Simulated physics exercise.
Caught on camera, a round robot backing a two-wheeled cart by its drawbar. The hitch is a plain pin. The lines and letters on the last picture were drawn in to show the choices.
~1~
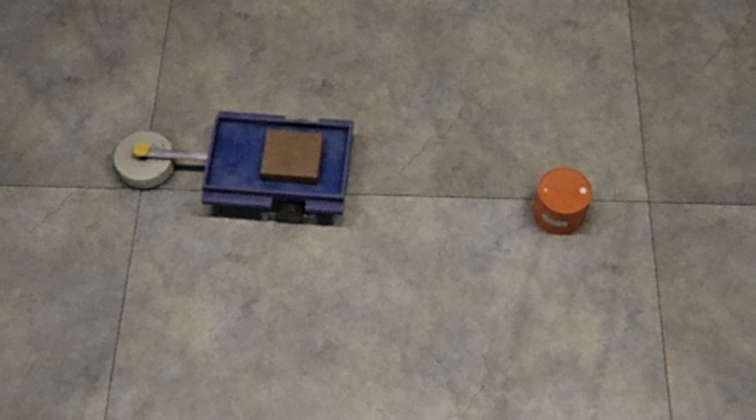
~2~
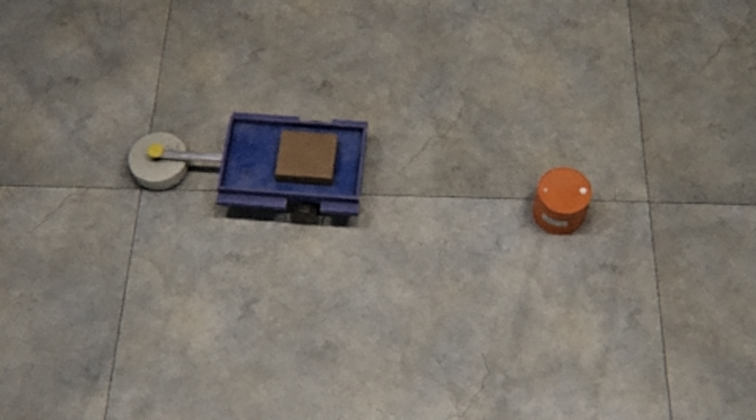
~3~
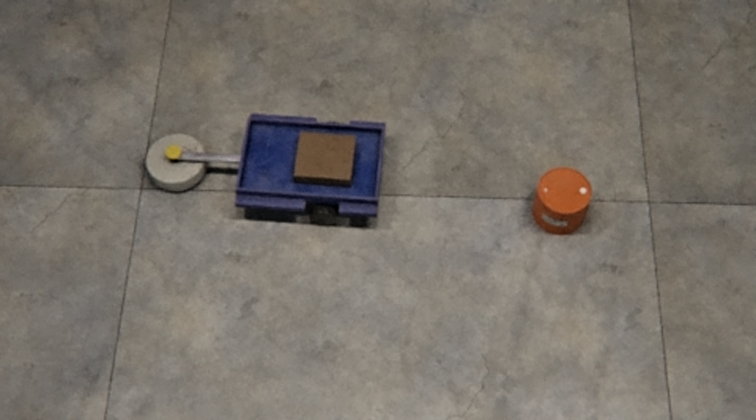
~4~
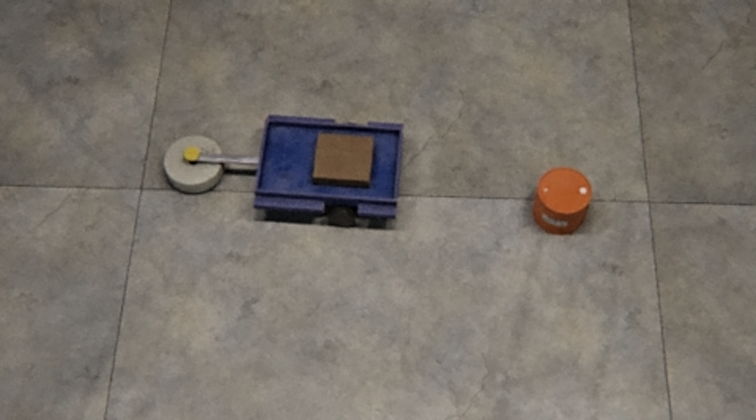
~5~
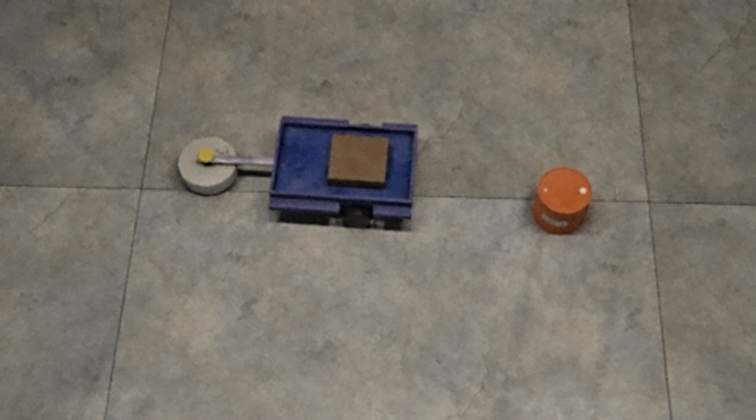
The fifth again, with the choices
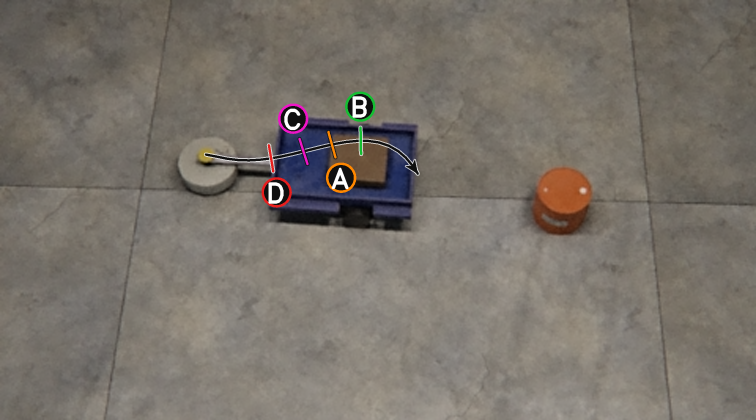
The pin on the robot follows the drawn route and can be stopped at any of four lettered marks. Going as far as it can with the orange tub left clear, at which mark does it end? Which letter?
Stop at C.
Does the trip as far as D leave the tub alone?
Yes.
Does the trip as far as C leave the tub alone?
Yes.
On the marked copy, A at (332, 145); B at (361, 141); C at (304, 151); D at (271, 158); the route from (206, 155) via (325, 146) to (418, 174).
Taking C. A third of the way, robot (240, 169), cart (378, 167).
Two thirds of the way, robot (276, 166), cart (414, 168).
When it is over, robot (304, 160), cart (442, 170); nothing has been touched.
As for the rest, A is too far, the tub has been hit; B is too far, the tub has been hit; D is safe but short.
